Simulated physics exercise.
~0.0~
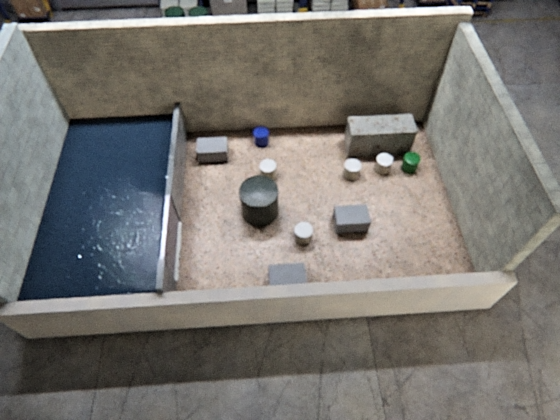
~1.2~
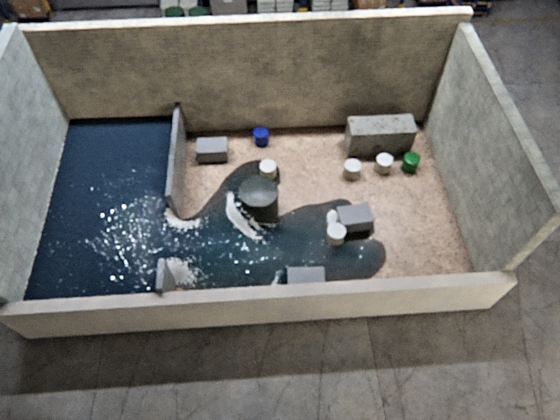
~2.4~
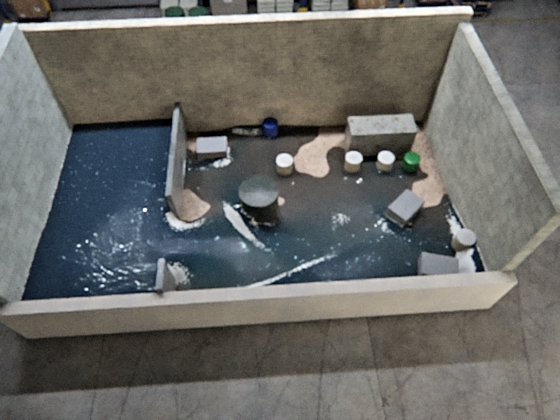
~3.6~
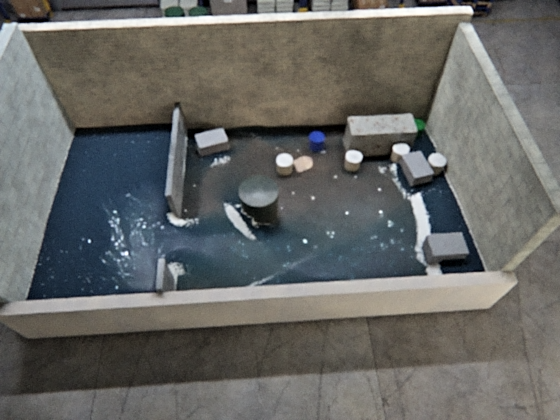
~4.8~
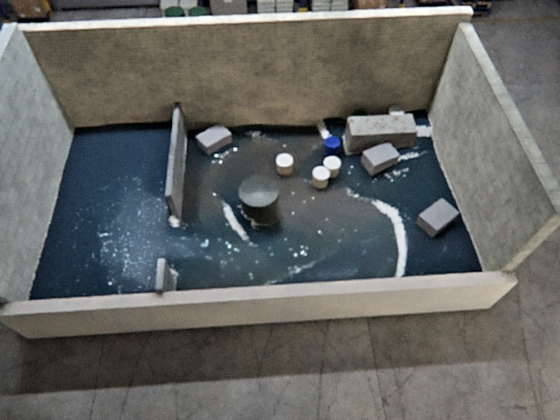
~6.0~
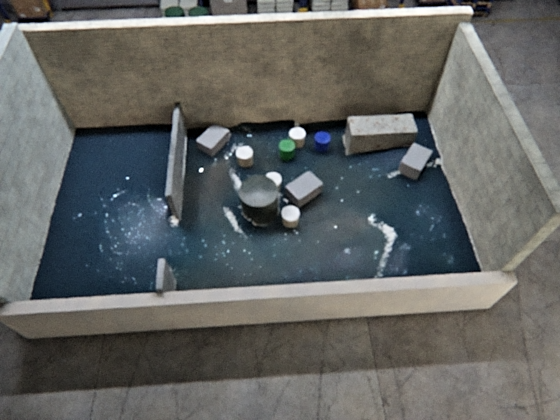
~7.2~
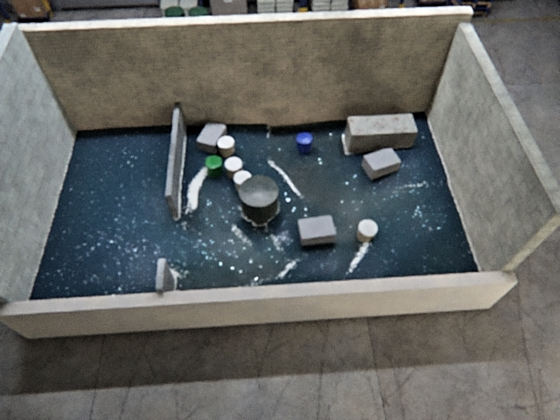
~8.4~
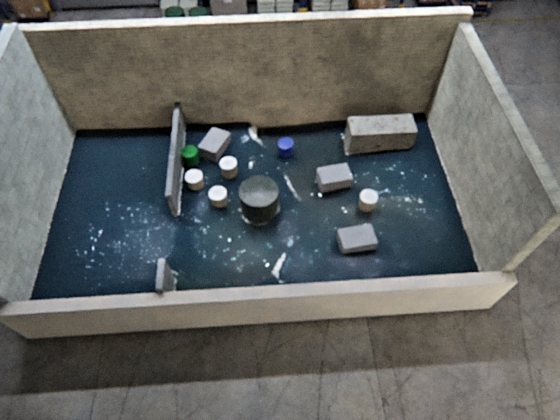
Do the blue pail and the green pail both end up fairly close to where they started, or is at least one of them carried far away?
One of them is carried far away. The green pail travels from the right side all the way to the divider, while the blue pail ends only a little way from where it began.
